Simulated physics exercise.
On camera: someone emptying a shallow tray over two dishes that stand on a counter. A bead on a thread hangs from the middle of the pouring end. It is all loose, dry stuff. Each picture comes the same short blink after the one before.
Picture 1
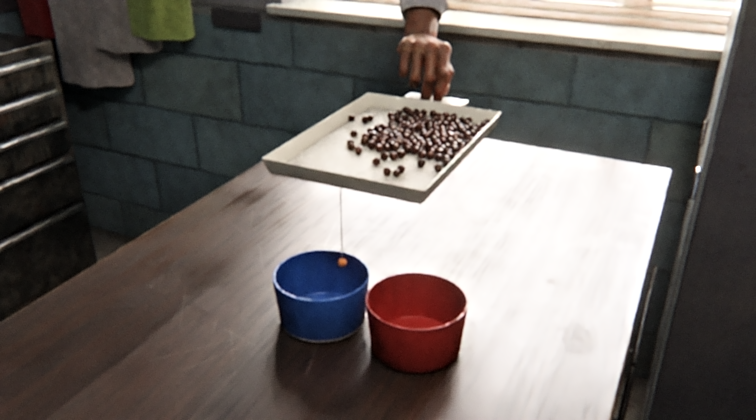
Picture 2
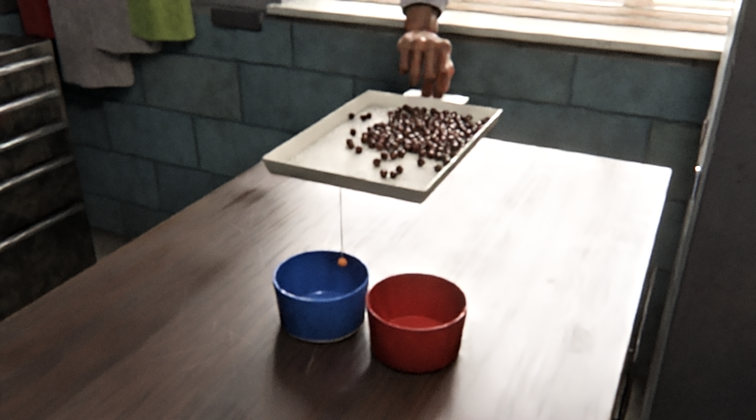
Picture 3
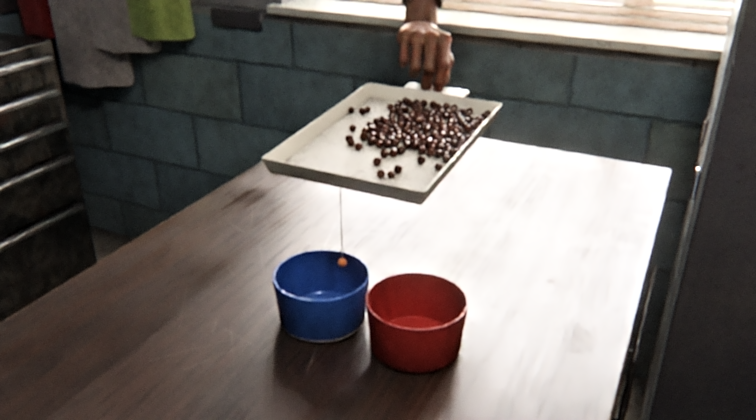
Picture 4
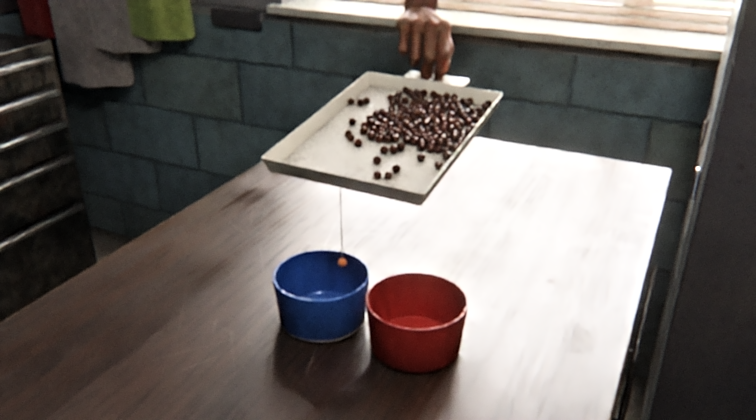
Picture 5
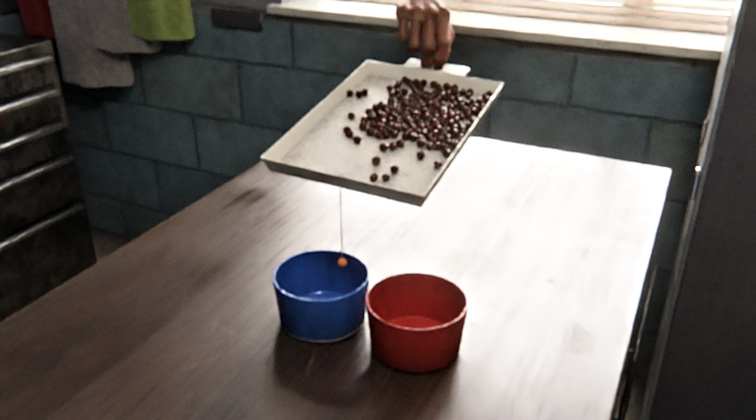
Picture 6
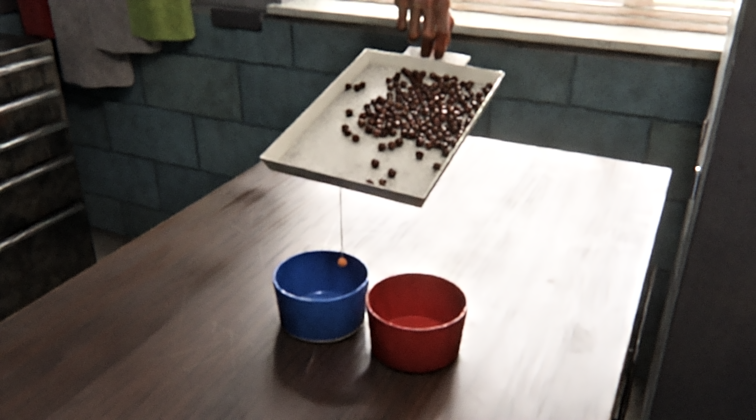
On a dark wooden counter, a blue dish and a red dish stand beneath a shallow tray of small dark balls; a hand gradually raises the tray's far end, and the balls begin shifting slightly toward the near edge.
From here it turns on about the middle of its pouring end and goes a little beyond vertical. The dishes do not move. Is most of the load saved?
Together they catch the larger part.
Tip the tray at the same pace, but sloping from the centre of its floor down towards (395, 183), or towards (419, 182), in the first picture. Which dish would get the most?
First right, then right.
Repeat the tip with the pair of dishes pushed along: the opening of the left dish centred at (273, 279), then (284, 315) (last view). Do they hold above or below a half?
The first try: Above a half. The second: Not half.
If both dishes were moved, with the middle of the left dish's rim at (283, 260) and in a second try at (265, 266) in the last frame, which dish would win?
At the first place the right dish, at the second right.
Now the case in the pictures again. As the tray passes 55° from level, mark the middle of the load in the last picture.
Around (383, 186).
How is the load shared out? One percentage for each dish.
Left dish: 10 %, right dish: 60 %.
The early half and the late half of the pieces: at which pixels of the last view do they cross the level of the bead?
At about (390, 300), then at (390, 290).
Soon after the last picture, tray tipped steeply; most on the tray; a small part in the right dish; a stray few in the left dish; a small part outside both; a small part in the air.
A little later, tray tipped right over; a small part on the tray; about half in the right dish; a small part in the left dish; about a quarter outside both; a small part in the air.
Later still, tray tipped past a quarter turn; about two thirds in the right dish; a small part in the left dish; about a quarter outside both.
By the end, tray tipped past a quarter turn; about two thirds in the right dish; a small part in the left dish; about a quarter outside both.
